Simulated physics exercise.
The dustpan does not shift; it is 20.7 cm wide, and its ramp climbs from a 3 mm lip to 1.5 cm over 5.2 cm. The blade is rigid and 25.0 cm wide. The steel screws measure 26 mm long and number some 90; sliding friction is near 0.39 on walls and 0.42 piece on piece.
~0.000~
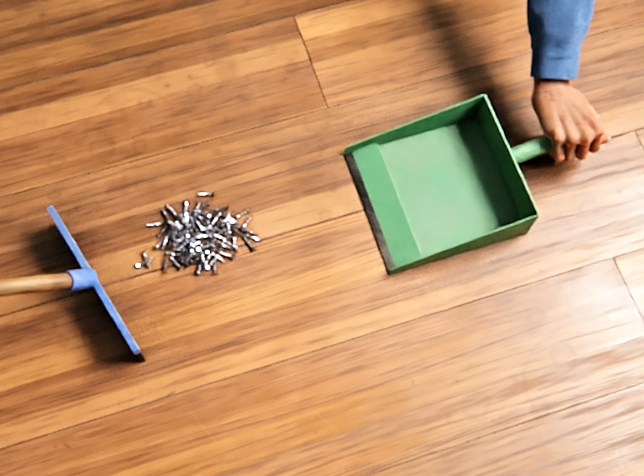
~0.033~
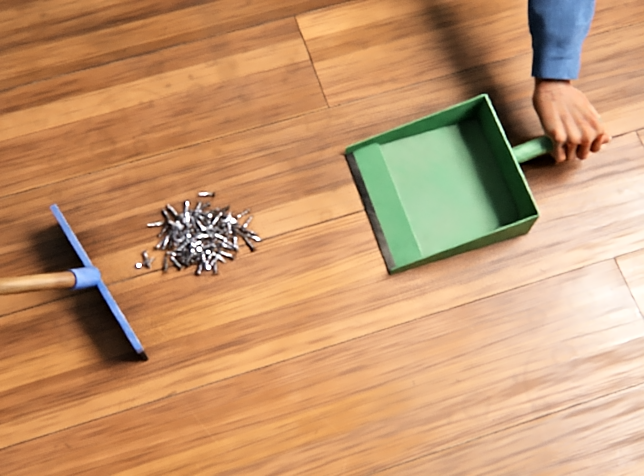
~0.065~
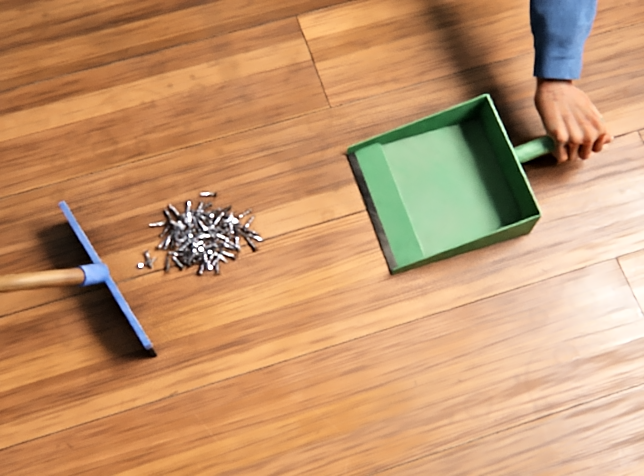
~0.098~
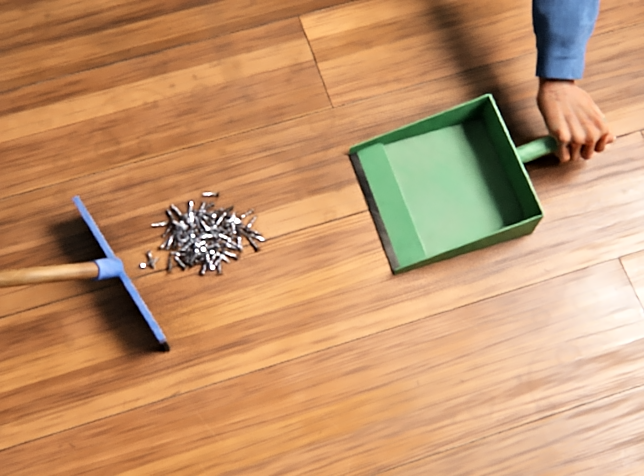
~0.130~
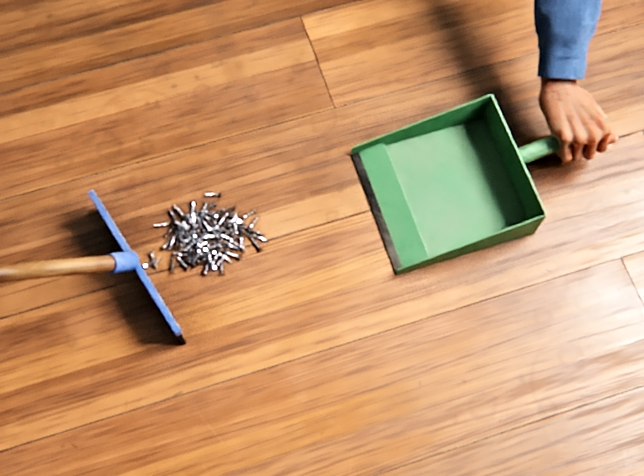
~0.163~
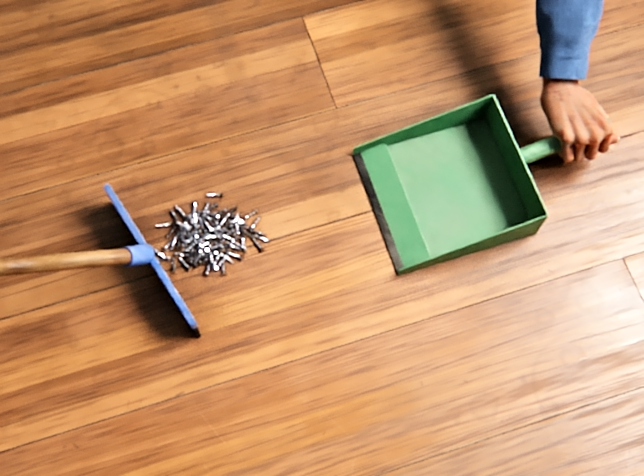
On a wooden floor, a hand held a green dustpan still on the right while a blue blade on a wooden handle slid rightward from the left, reaching the edge of a small pile of metal screws.
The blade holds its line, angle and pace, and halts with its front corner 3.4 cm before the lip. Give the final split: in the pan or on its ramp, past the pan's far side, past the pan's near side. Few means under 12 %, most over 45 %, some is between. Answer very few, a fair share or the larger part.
In the pan or on its ramp: Very few; past the pan's far side: A fair share; past the pan's near side: Very few.
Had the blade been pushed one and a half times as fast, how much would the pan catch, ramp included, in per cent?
In that case some 20 per cent.
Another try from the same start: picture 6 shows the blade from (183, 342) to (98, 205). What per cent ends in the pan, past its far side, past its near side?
Pan 0, far 20, near 0.
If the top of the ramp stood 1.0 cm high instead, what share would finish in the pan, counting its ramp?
It would be near 5 per cent.
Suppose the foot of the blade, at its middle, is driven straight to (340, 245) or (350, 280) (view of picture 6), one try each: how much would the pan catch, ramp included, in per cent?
About 5 and 0 per cent.
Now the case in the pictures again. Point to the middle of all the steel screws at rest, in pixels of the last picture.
Near (341, 164).
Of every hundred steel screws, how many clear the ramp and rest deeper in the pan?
Some 0 per cent.
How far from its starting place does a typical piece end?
Roughly 24 cm.
After 0.37 s, middle of the blade 20 cm from the lip; 0 % over the lip, far side 10 %, near side 0 %.
After 0.52 s, middle of the blade 11 cm from the lip; 0 % over the lip, far side 30 %, near side 0 %.
After 0.78 s, middle of the blade 7 cm from the lip; 5 % over the lip, far side 40 %, near side 0 %.
In the end, at 1.9 s, pan 5 %, far side 40 %, near side 0 %, in front of the lip or behind the blade 55 %.
